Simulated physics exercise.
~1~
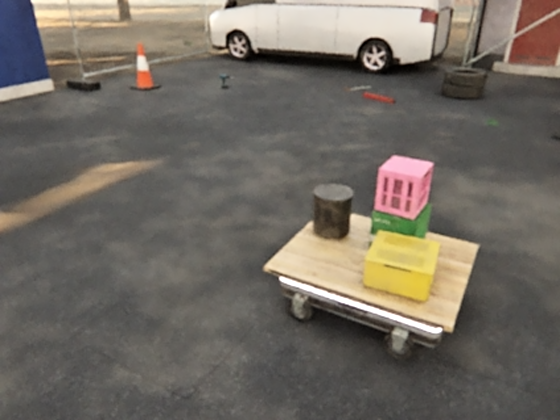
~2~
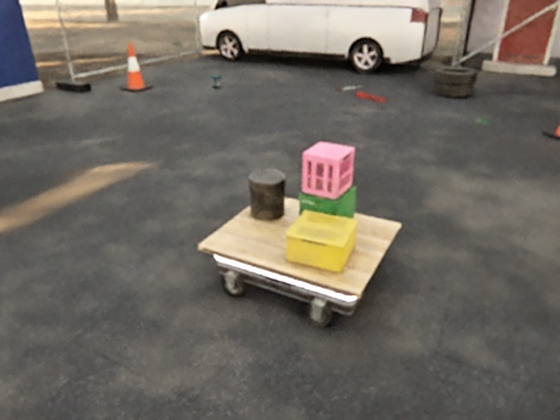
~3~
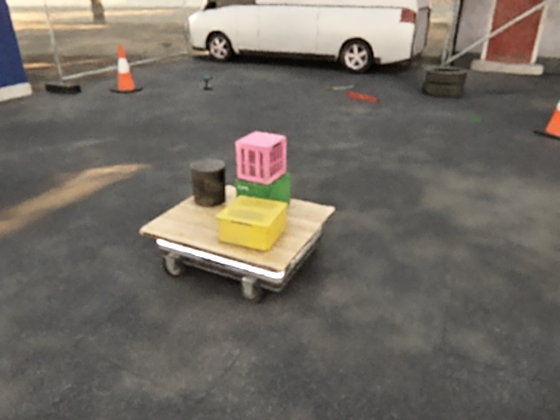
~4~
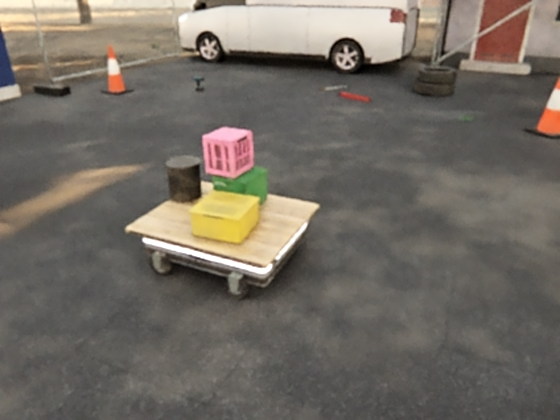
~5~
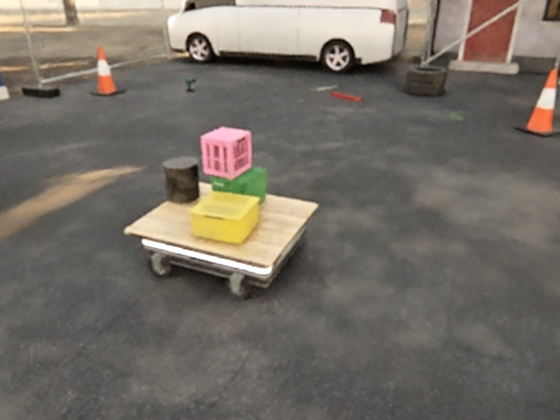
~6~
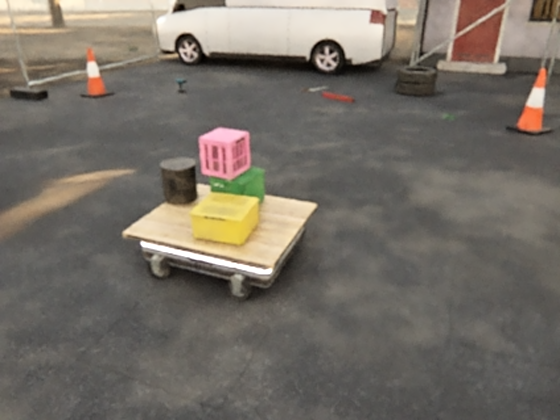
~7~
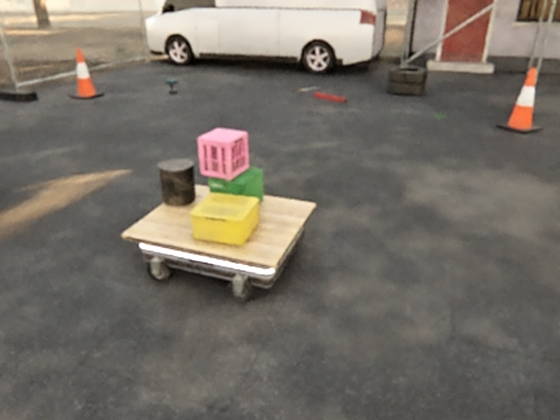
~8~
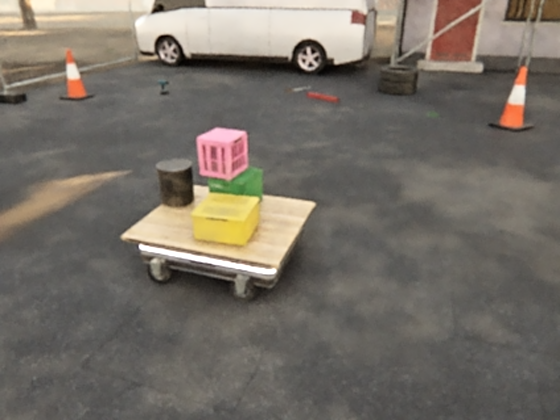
A cart carrying crates and a dark cylinder rolls left and stops, its load still upright.
